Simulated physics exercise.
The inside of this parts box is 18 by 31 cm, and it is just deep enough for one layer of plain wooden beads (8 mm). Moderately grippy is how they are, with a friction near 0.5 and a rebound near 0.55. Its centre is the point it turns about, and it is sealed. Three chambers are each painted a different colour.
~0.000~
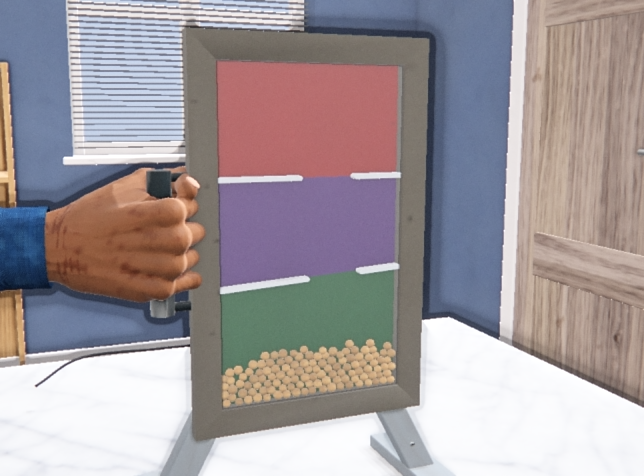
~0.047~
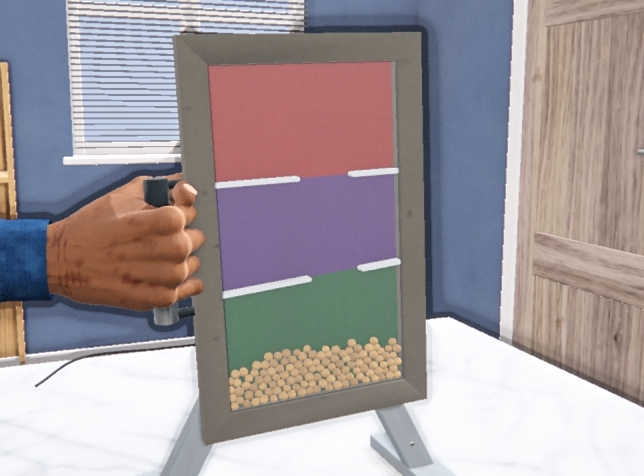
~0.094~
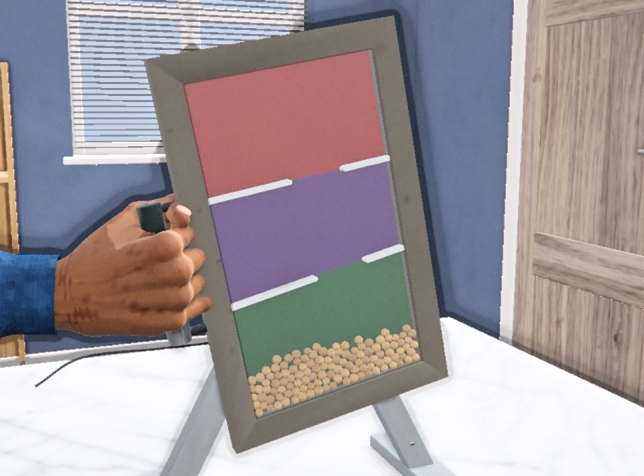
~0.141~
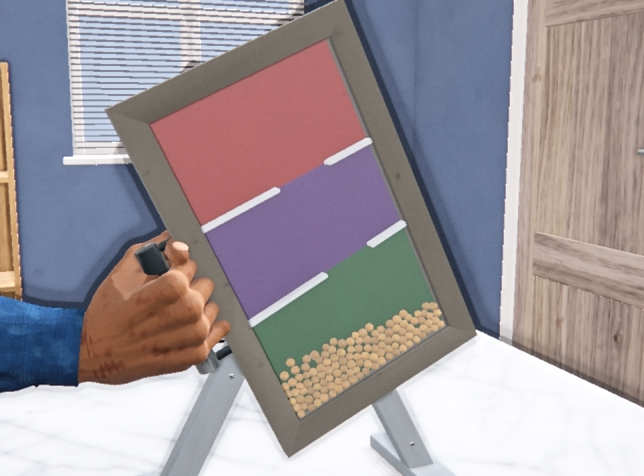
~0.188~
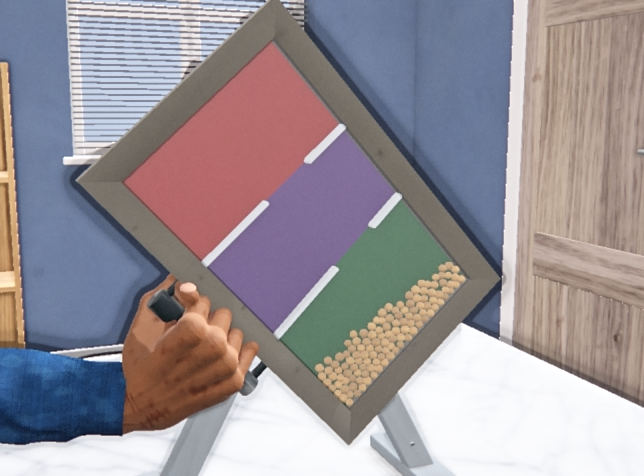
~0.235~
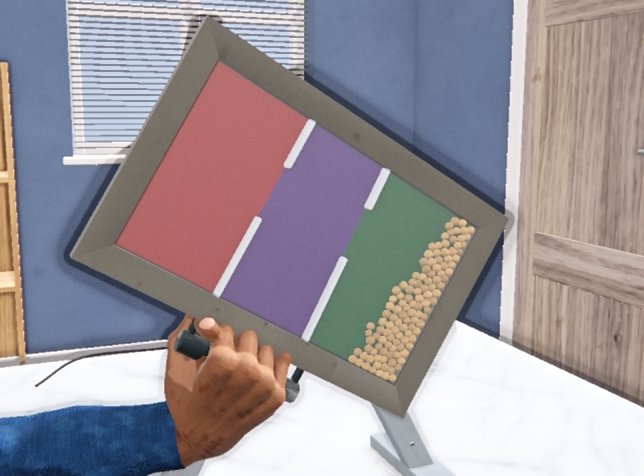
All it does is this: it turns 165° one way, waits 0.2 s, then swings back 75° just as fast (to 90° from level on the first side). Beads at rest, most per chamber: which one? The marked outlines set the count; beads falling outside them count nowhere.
Answer: Green.
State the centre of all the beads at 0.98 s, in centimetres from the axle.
I'd put it near 1 centimetres to the right and 5 centimetres below.
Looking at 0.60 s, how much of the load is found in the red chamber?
The share there is close to 0 per cent.
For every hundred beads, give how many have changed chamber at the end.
My reckoning puts it near 50 percent.
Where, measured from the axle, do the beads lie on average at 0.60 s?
4 cm right, 6 cm above.
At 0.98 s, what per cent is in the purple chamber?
Share: Close to 10 percent.
By 0.60 s, it stands 165° anticlockwise; the beads' middle is 4 cm right of and 6 cm above the centre; purple 10 %, green 90 %.
By 0.98 s, it stands 126° anticlockwise; the beads' middle is 1 cm right of and 5 cm below the centre; red 40 %, purple 10 %, green 50 %.
By 1.15 s, it stands 90° anticlockwise; the beads' middle is 1 cm left of and 6 cm below the centre; red 40 %, purple 10 %, green 50 %.
All still by 2.1 s, it stands 90° anticlockwise; red 40 %, purple 10 %, green 50 %.
